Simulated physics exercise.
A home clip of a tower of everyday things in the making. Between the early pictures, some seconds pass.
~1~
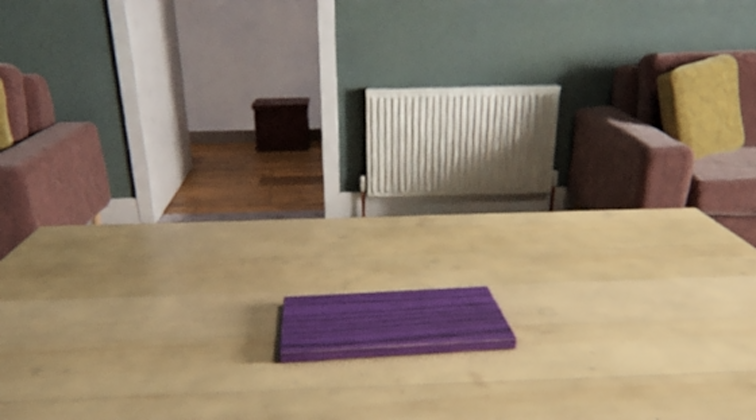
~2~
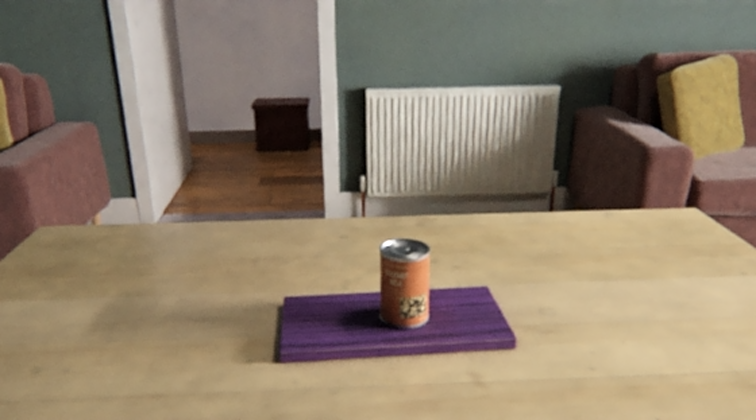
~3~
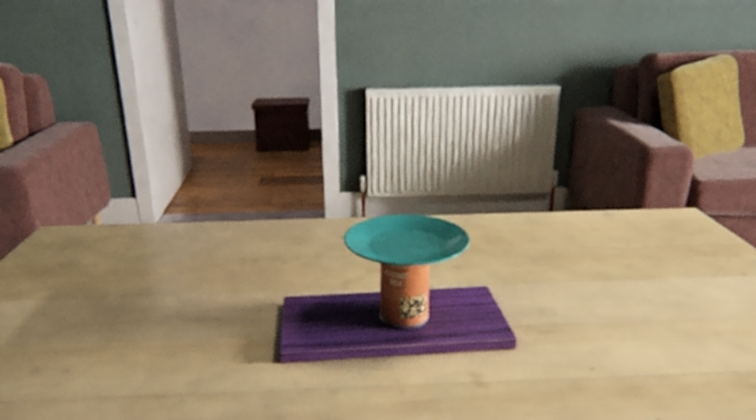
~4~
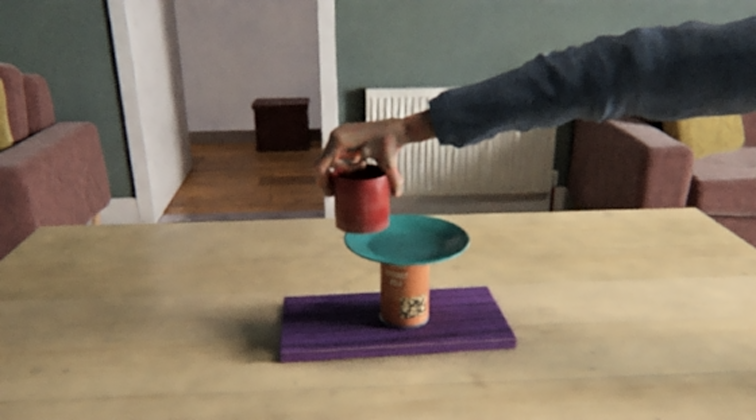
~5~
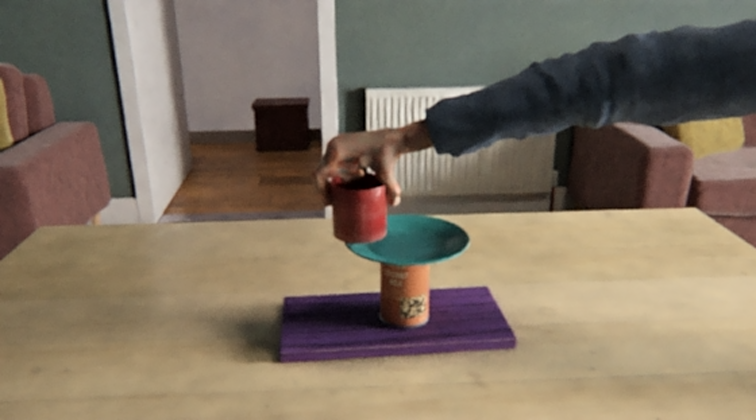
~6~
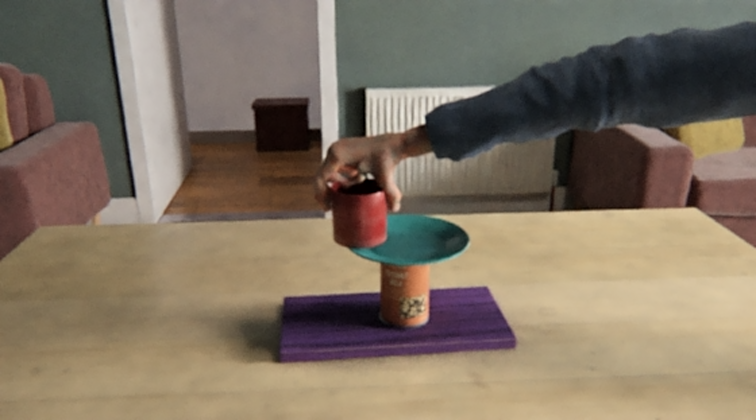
Living room table with purple board, orange tin and turquoise plate stacked in turn, a hand lowering a red cup onto the plate's left edge.
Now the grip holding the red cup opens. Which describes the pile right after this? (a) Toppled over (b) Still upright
Still upright.
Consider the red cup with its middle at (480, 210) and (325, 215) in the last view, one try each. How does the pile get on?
Well, on the first go it tumbles down, and on the second it tumbles down.
Then, 1.00 s after the last picture, nothing has stirred.
Then, 2.10 s after the last picture, red cup resting near (359, 213).
At rest, all 4 in place. Seen from the same camera at the end, red cup near (359, 213). The pile holds.
